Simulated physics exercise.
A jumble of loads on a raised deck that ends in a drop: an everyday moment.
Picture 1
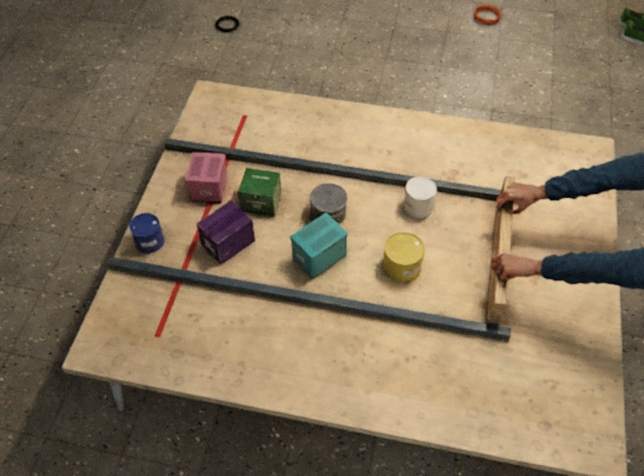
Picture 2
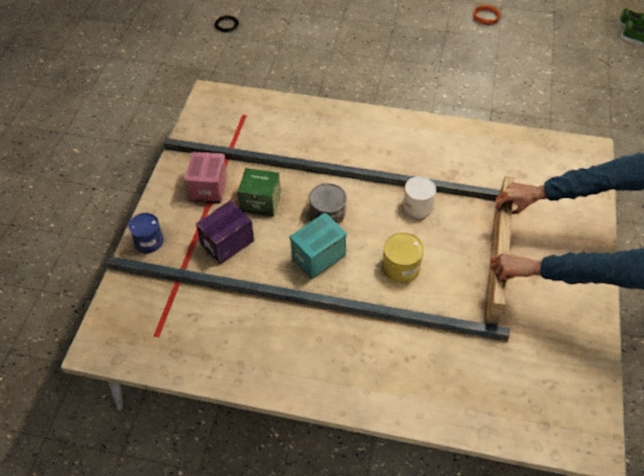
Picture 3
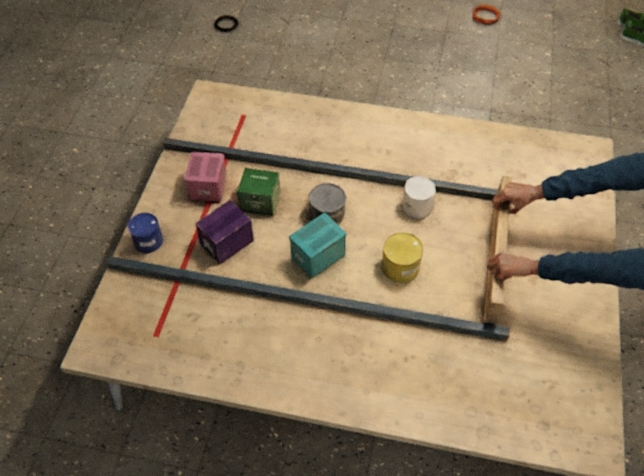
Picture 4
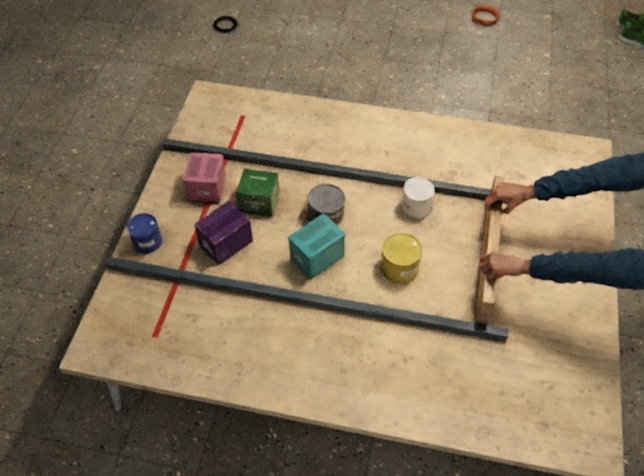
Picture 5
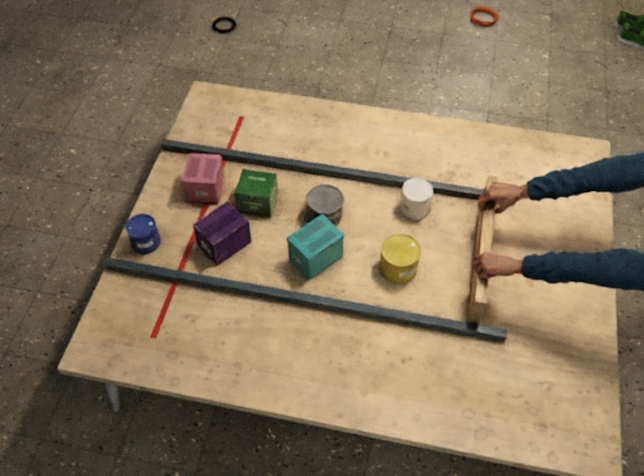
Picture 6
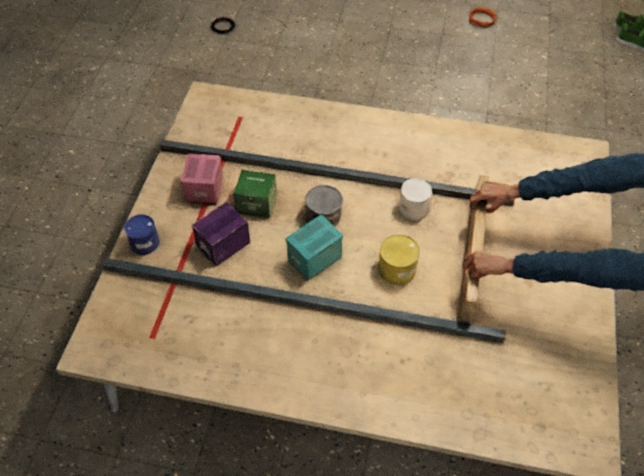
Two hands slide a wooden plank slightly left between rails toward colourful boxes and cans.
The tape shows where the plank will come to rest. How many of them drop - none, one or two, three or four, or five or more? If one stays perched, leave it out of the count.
The count of those that drop is three or four.
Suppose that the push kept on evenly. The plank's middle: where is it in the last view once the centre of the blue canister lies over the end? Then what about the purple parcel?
For the blue canister, about (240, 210); for the purple parcel, about (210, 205).
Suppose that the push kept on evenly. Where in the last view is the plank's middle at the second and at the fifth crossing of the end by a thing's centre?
In pixels, around (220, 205) followed by around (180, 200).
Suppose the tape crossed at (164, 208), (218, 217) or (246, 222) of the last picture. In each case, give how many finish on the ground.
Tallies in the order asked: 5, 1, 0.
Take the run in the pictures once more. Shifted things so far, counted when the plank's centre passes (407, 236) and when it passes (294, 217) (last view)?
At that stage 2; at the next, 6.
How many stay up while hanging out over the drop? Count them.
2, I think.
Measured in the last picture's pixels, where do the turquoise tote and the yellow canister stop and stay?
Okay, so first (141, 217), and next (178, 213).
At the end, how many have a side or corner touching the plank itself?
The count in contact is 3.
Soon after, none off yet; blue canister at rest near (142, 235); pink tote at rest near (203, 180); purple parcel at rest near (222, 234).
After that, none off yet; blue canister at rest near (142, 235); pink tote at rest near (203, 180); purple parcel displaced about its own width near (193, 230).
In the end, the number that fall off is three or four; gone, purple parcel, pink tote and blue canister.
